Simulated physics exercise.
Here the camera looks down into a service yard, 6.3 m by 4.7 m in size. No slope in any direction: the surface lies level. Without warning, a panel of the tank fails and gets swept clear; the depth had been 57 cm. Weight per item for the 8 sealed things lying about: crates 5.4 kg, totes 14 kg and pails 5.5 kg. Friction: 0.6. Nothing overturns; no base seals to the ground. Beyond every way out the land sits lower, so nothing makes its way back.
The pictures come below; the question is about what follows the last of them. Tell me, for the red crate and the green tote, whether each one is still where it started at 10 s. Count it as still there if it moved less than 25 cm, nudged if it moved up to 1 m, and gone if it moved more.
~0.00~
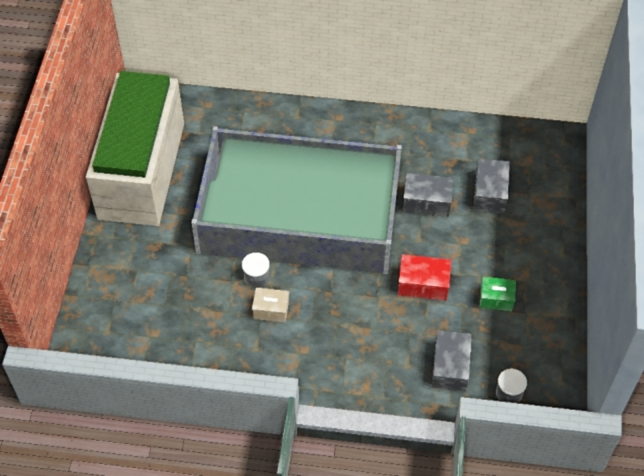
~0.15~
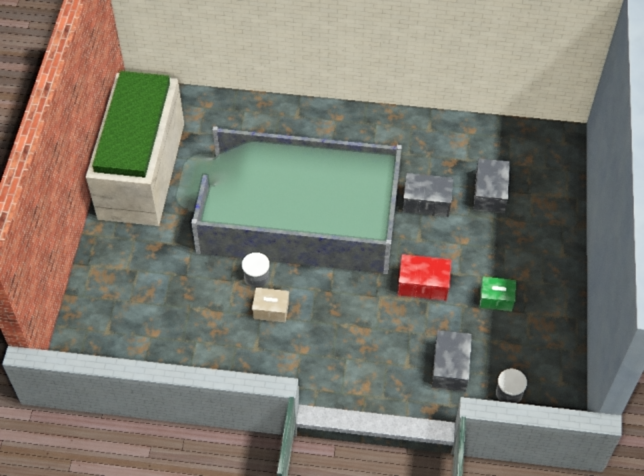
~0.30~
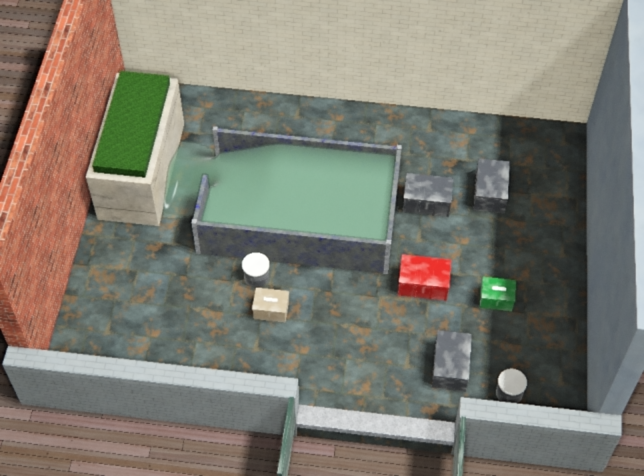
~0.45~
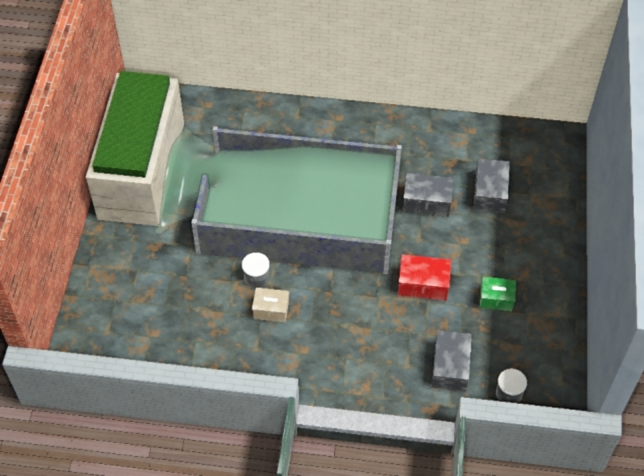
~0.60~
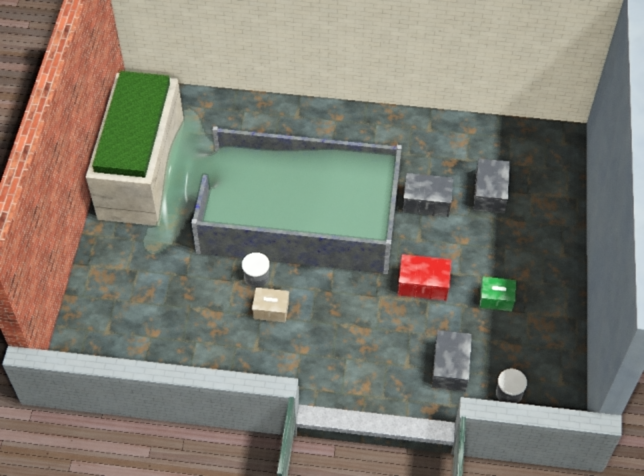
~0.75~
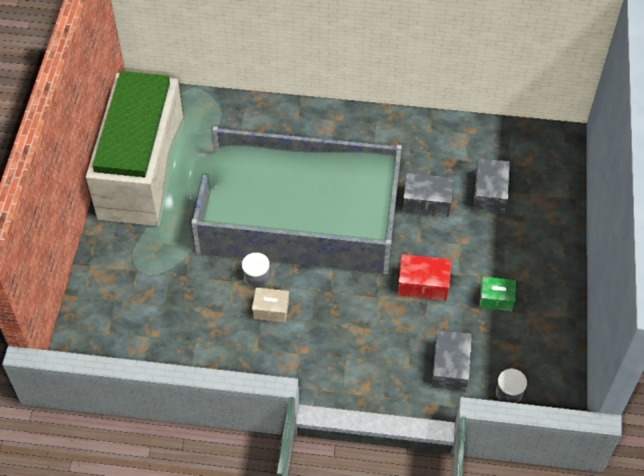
At the end, I expect the red crate to drift a modest distance, I expect the green tote to hardly budge.
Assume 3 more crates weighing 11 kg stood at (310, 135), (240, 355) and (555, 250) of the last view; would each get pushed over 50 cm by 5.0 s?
Beyond it, beyond it, within it.
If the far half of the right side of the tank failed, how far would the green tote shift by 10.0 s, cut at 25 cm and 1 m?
Afterwards the green tote stays almost motionless.
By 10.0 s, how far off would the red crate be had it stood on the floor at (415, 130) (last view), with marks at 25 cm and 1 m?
Observed: Object goes well off.
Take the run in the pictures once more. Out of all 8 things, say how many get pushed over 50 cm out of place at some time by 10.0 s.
4 of them.
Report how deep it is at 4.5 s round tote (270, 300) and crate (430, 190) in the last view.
First about 2 cm, second about 1 cm.
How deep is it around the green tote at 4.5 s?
0 cm or so.
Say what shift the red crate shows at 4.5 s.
Around 0 centimetres.
After 2.0 s the red crate is near (425, 271), 0.0 m from its start, aground; the green tote is near (499, 289), 0.0 m from its start, aground; 0 of 8 are out; 0 afloat.
After 4.5 s the red crate is near (425, 271), 0.0 m from its start, aground; the green tote is near (499, 289), 0.0 m from its start, aground; 0 of 8 are out; 0 afloat.
After 7.0 s the red crate is near (428, 267), 0.1 m from its start, aground; the green tote is near (499, 289), 0.0 m from its start, aground; 0 of 8 are out; 2 afloat.
After 10.0 s the red crate is near (424, 227), 0.6 m from its start, afloat; the green tote is near (499, 289), 0.0 m from its start, aground; 0 of 8 are out; 5 afloat.
